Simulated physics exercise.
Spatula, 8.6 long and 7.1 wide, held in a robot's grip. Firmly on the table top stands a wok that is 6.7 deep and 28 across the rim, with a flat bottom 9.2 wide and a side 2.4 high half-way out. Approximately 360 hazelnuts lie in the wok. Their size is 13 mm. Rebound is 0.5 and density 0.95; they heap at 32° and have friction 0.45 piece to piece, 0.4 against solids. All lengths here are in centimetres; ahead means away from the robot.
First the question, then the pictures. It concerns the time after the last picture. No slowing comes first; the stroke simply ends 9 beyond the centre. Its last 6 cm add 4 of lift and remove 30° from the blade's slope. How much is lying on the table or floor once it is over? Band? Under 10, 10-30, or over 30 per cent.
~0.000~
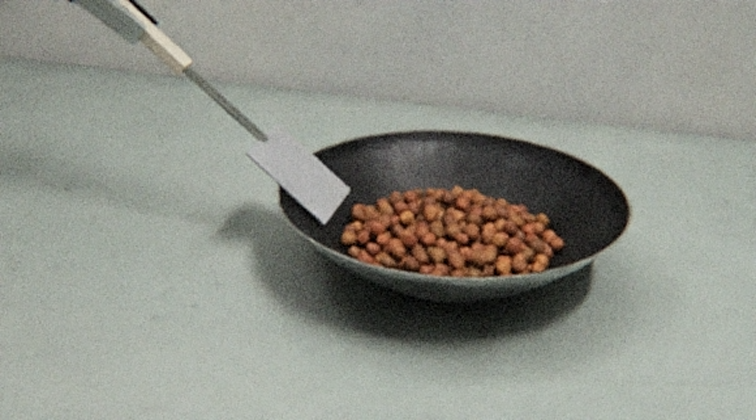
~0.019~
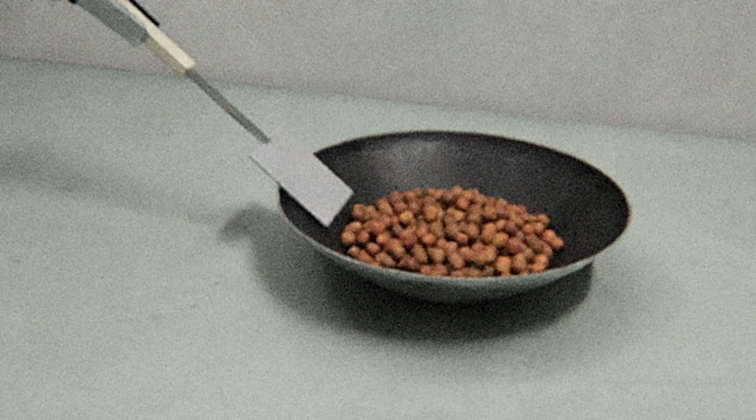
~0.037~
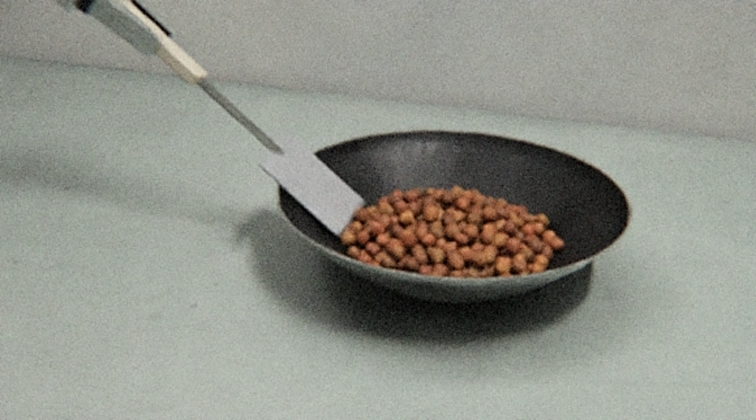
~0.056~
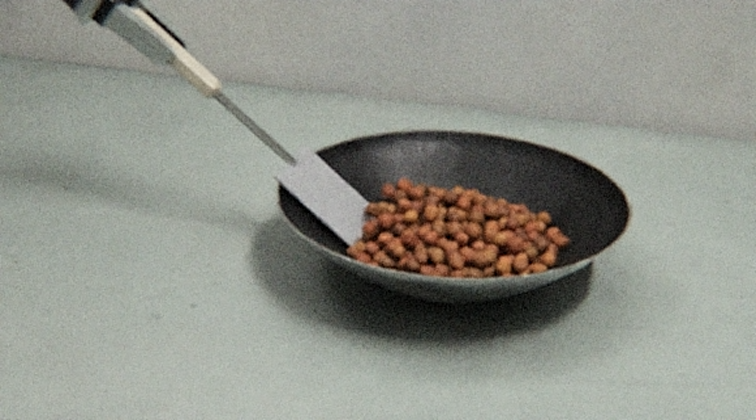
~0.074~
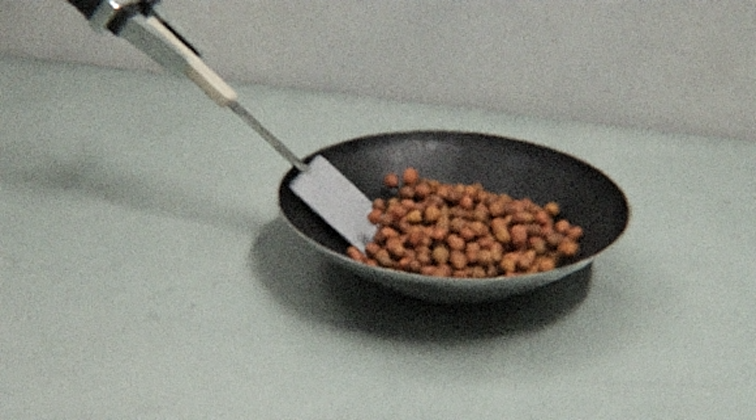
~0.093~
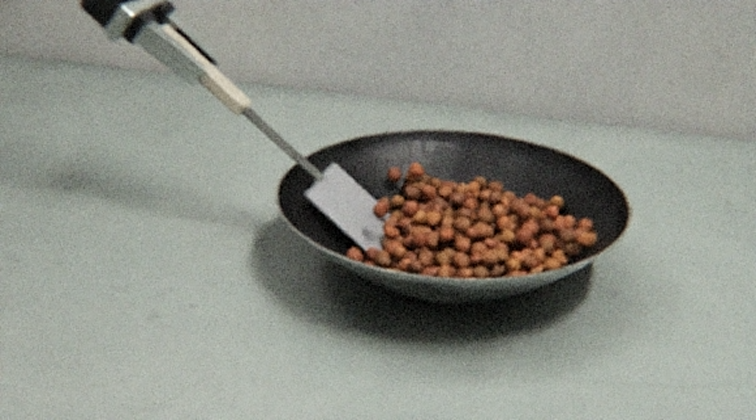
10-30 per cent.
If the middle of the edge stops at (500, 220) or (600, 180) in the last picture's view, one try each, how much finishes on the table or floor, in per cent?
First try roughly 0 percent, second roughly 40 percent.
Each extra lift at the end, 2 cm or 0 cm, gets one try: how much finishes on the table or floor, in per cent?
First try about 15 %, second try about 10 %.
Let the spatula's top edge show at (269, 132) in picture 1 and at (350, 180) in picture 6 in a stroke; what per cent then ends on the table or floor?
I'd put it at roughly 40 per cent.
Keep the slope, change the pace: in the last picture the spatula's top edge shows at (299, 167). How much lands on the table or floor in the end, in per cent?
Estimate: Close to 5 %.
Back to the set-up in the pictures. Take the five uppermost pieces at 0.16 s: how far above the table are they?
Height: Some 7 cm.
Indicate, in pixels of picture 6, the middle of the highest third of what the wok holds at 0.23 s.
It is centred at roughly (549, 217).
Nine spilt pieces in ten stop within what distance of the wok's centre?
That works out to near 40 cm.
By 0.16 s, sloping 39°, highest piece 8 above the table; 358 in the wok.
By 0.23 s, sloping 28°, highest piece 7 above the table; 357 in the wok, 1 on the blade or in flight.
By 0.46 s, sloping 9°, highest piece 9 above the table; 291 in the wok, 26 on the table or floor, 41 on the blade or in flight.
By 1.51 s, sloping 9°, highest piece 8 above the table; 289 in the wok, 69 on the table or floor.
Final count, 289 in the wok, 69 on the table or floor. That is 19 % on the table or floor.
